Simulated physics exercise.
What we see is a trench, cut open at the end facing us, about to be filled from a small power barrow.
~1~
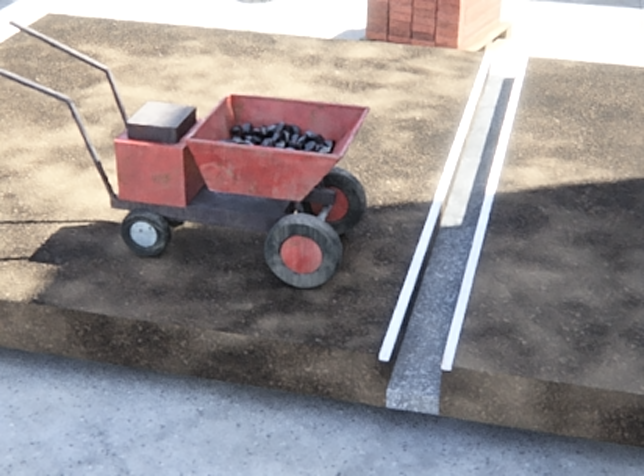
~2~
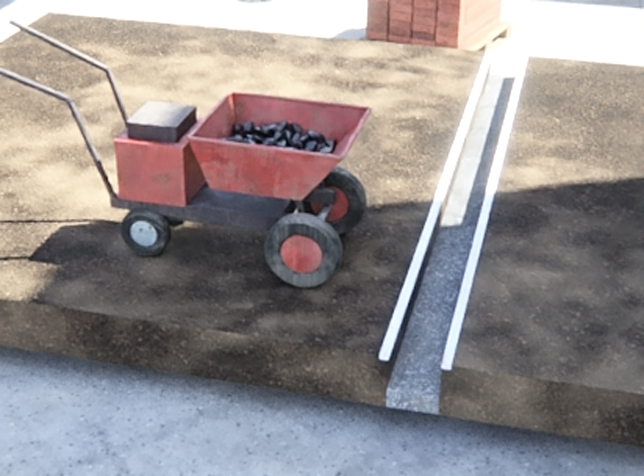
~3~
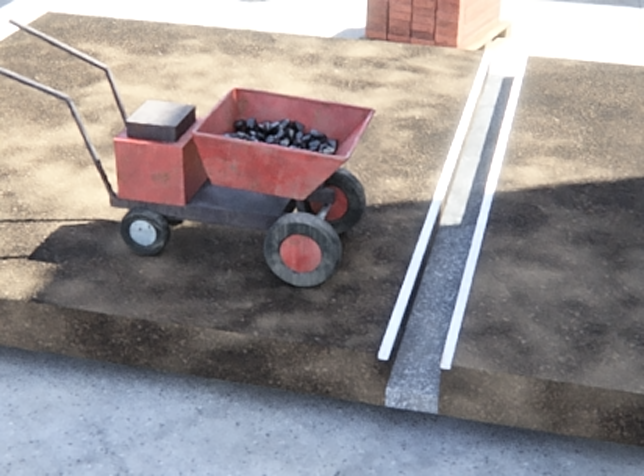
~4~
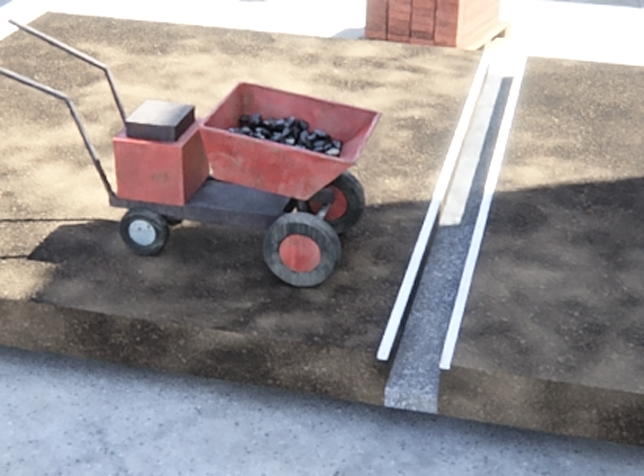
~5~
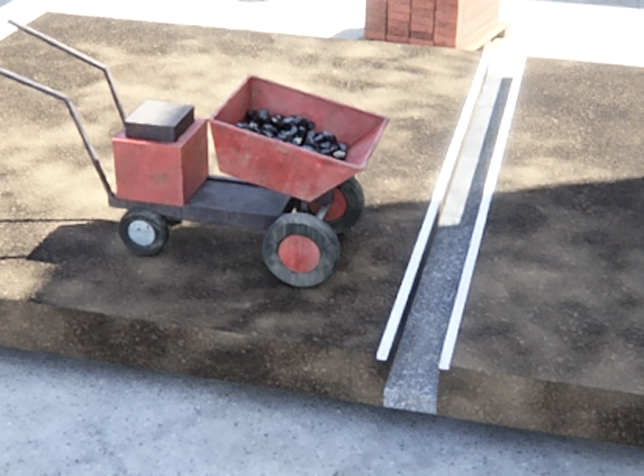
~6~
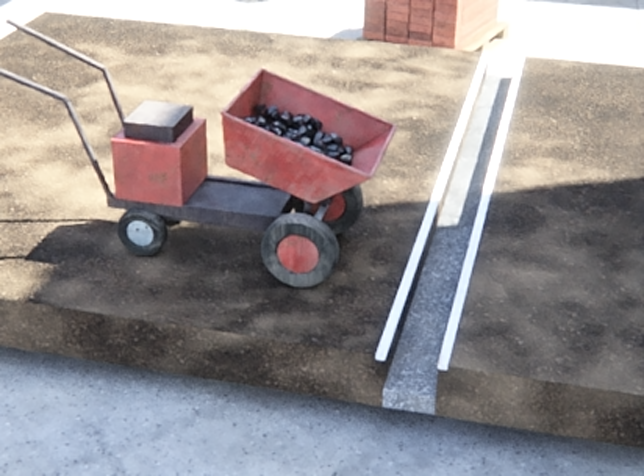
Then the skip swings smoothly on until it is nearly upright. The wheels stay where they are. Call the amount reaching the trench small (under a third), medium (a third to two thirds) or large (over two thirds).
Large.
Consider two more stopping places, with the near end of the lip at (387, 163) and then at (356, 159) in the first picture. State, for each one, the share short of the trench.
In turn 0 and 0 in a hundred.
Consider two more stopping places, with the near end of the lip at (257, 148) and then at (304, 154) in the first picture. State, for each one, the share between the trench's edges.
You'd see around 20 per cent the first time and around 70 per cent the second.
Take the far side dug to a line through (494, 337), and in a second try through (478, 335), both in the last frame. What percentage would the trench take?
Close to 100 per cent in the first, close to 100 per cent in the second.
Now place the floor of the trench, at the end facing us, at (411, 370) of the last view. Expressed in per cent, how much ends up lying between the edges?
It works out to some 60 percent.
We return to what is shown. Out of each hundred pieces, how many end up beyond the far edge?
Result: Some 15 % of the load.
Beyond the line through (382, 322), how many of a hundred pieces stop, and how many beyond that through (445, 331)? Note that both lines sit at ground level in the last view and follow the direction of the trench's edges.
100 and 10 in a hundred.
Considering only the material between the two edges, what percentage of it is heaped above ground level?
My figure is near 10 per cent.
Soon after the last picture, skip tipped steeply; all in the skip.
A little later, skip tipped right over; most in the skip; a small part in or heaped over the trench; a stray few beyond it.
Later still, skip tipped right over; about a quarter in the skip; about two thirds in or heaped over the trench; a small part beyond it.
By the end, skip tipped right over; a stray few in the skip; most in or heaped over the trench; a small part beyond it.
